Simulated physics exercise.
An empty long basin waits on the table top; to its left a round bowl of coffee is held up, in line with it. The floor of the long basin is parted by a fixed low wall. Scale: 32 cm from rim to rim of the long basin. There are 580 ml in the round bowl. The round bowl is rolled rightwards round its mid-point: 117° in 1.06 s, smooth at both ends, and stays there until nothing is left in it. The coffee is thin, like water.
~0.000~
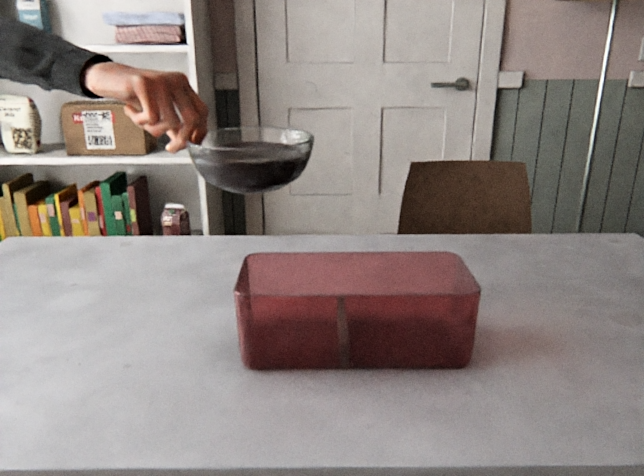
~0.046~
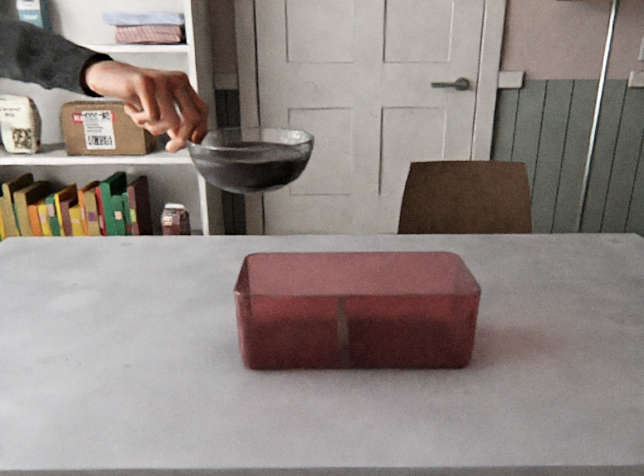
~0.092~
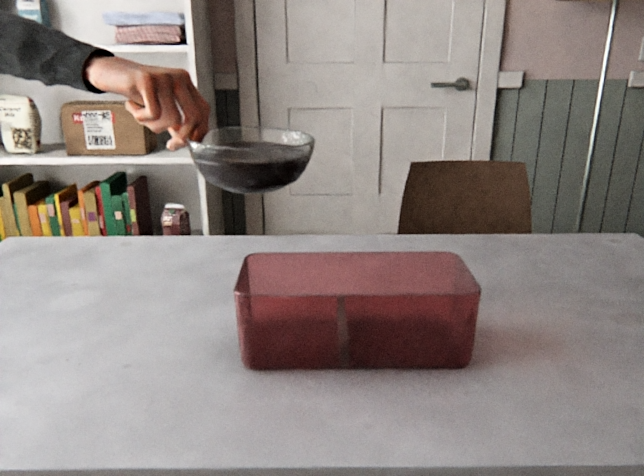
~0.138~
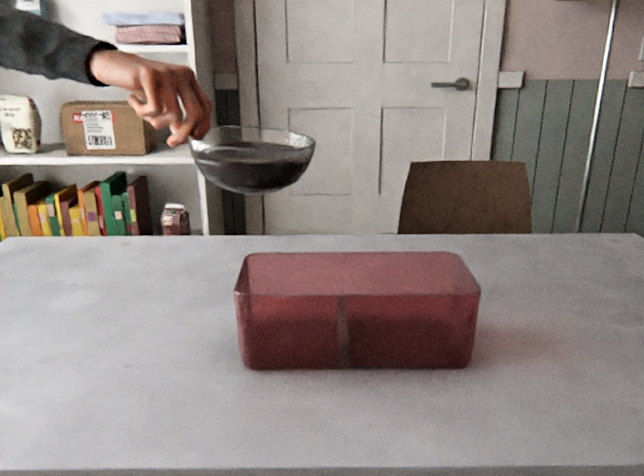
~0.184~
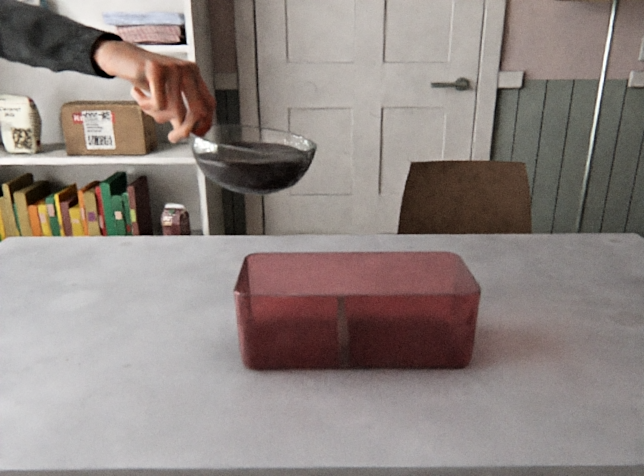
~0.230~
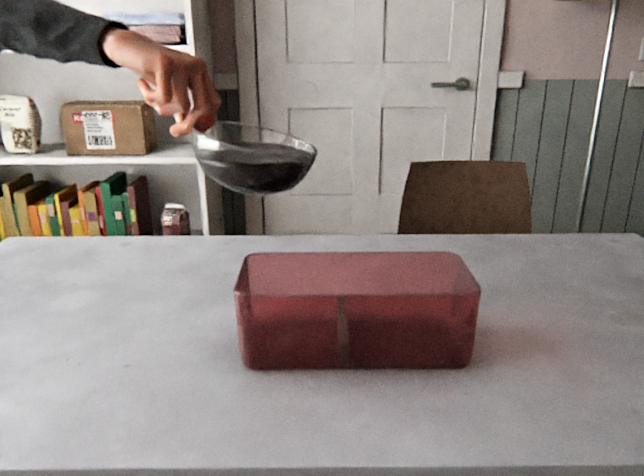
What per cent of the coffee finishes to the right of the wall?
The far part has some 65 per cent.
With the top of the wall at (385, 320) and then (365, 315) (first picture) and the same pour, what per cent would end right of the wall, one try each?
In turn about 5 and 25 per cent.
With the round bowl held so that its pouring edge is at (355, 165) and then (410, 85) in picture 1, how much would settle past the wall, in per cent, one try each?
First 85, then 70 per cent.
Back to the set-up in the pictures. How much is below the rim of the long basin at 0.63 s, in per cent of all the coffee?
Near 26 in a hundred.
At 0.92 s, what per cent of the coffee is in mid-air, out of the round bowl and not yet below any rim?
Some 3 per cent.
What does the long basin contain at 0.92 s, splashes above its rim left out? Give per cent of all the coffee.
About 98 per cent.
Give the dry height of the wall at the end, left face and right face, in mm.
Some 28 mm on the left and 22 mm on the right.
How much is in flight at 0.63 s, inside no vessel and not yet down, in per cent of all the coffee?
Some 48 per cent.
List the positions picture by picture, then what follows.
In the first picture, it leans 0°; its right rim is at (313, 138); the coffee meets the walls at (195, 152) and (309, 152); the long basin's rim runs from (240, 274) to (469, 272); the wall's top is at (343, 319).
In the second picture, it leans 1°; its right rim is at (313, 139); the coffee meets the walls at (195, 152) and (309, 152).
In the third picture, it leans 2°; its right rim is at (314, 141); the coffee meets the walls at (196, 151) and (309, 153).
In the fourth picture, it leans 5°; its right rim is at (315, 144); the coffee meets the walls at (197, 150) and (310, 154).
In the fifth picture, it leans 8°; its right rim is at (316, 148); the coffee meets the walls at (198, 149) and (311, 154).
In the sixth picture, it leans 13°; its right rim is at (316, 153); the coffee meets the walls at (200, 149) and (313, 155).
After 0.63 s the tilt is 75° and 27 per cent is still to pour, 2 is left of the wall and 24 right of it.
After 0.92 s the tilt is 112° and 0 per cent is still to pour, 33 is left of the wall and 64 right of it.
After 1.23 s the tilt is 117° and 0 per cent is still to pour, 34 is left of the wall and 65 right of it.
After 1.56 s the tilt is 117° and 0 per cent is still to pour, 34 is left of the wall and 65 right of it.
In the end 34 per cent lies left of the wall, 65 right of it and 1 outside.
